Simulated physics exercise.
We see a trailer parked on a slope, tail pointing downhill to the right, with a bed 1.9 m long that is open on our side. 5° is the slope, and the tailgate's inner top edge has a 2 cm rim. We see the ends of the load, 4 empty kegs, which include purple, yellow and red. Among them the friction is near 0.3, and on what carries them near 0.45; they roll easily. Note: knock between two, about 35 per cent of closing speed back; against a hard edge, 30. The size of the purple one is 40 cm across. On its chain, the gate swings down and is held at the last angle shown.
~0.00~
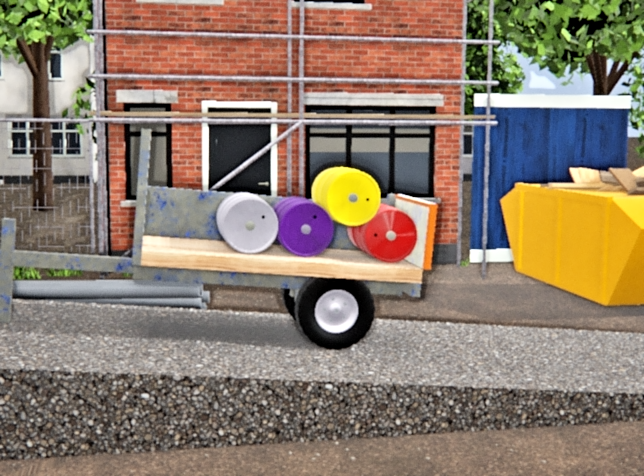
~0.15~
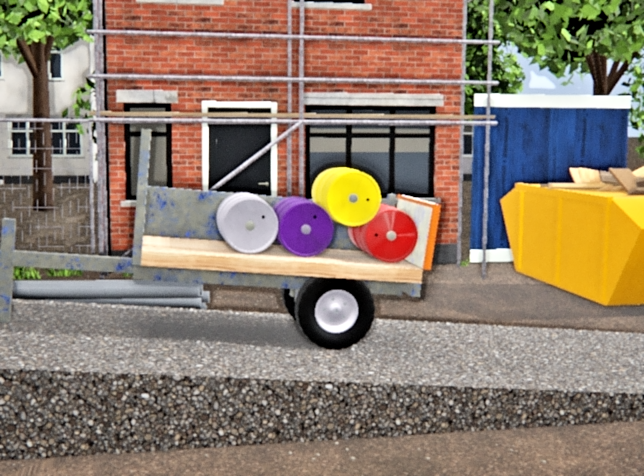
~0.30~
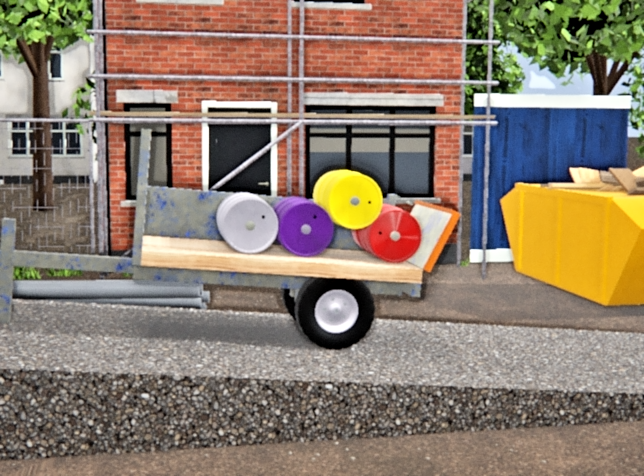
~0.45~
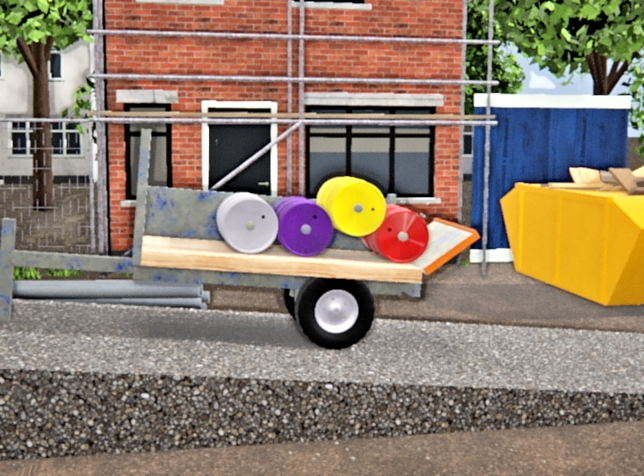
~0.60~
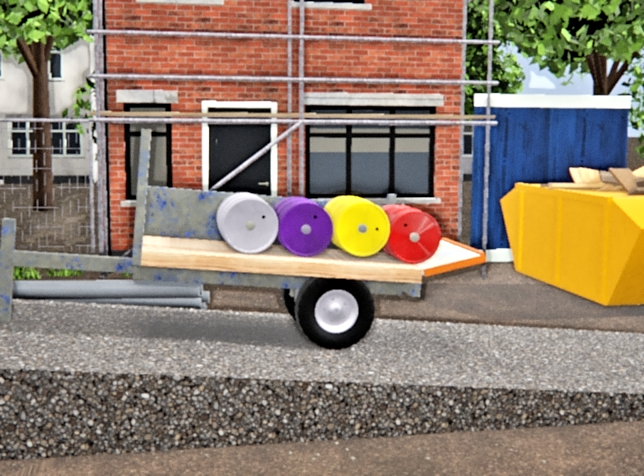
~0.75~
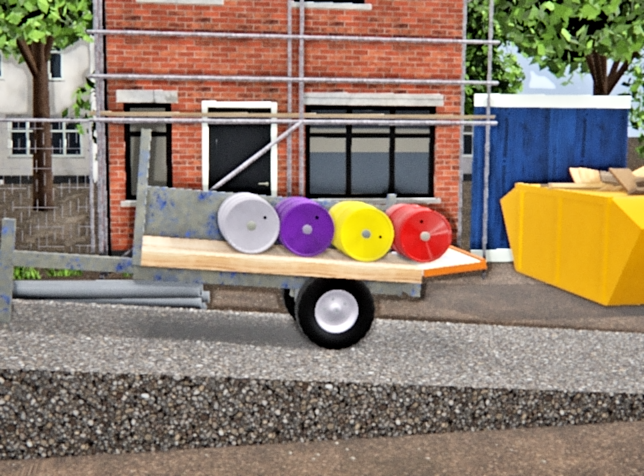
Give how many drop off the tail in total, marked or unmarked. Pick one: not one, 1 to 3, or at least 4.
Not one.
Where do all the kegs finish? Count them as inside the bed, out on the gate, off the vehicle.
The numbers run 3, 1, 0 in that sequence.
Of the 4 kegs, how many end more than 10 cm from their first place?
That makes 4 in total.
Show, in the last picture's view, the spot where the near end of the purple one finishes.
(356, 234).
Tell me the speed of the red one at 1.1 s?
Estimated speed near 0.3 m/s.
Then, 1.1 s in, purple is on the bed, 75 cm short of the hinge, rolling right; yellow is on the bed, 30 cm short of the hinge, rolling right; red is on the gate, 20 cm past the hinge, rolling right; 0 of 4 are out.
Then, 1.4 s in, purple is on the bed, 70 cm short of the hinge, rolling right; yellow is on the bed, 15 cm short of the hinge, rolling right; red is on the gate, 25 cm past the hinge, rolling right; 0 of 4 are out.
Then, 1.7 s in, purple is on the bed, 55 cm short of the hinge, rolling right; yellow is on the bed, 10 cm short of the hinge, rolling right; red is on the gate, 30 cm past the hinge, rolling right; 0 of 4 are out.
In the end (2.1 s), purple is on the bed, 45 cm short of the hinge; yellow is on the bed, 5 cm short of the hinge; red is on the gate, 30 cm past the hinge; 0 of 4 are out.
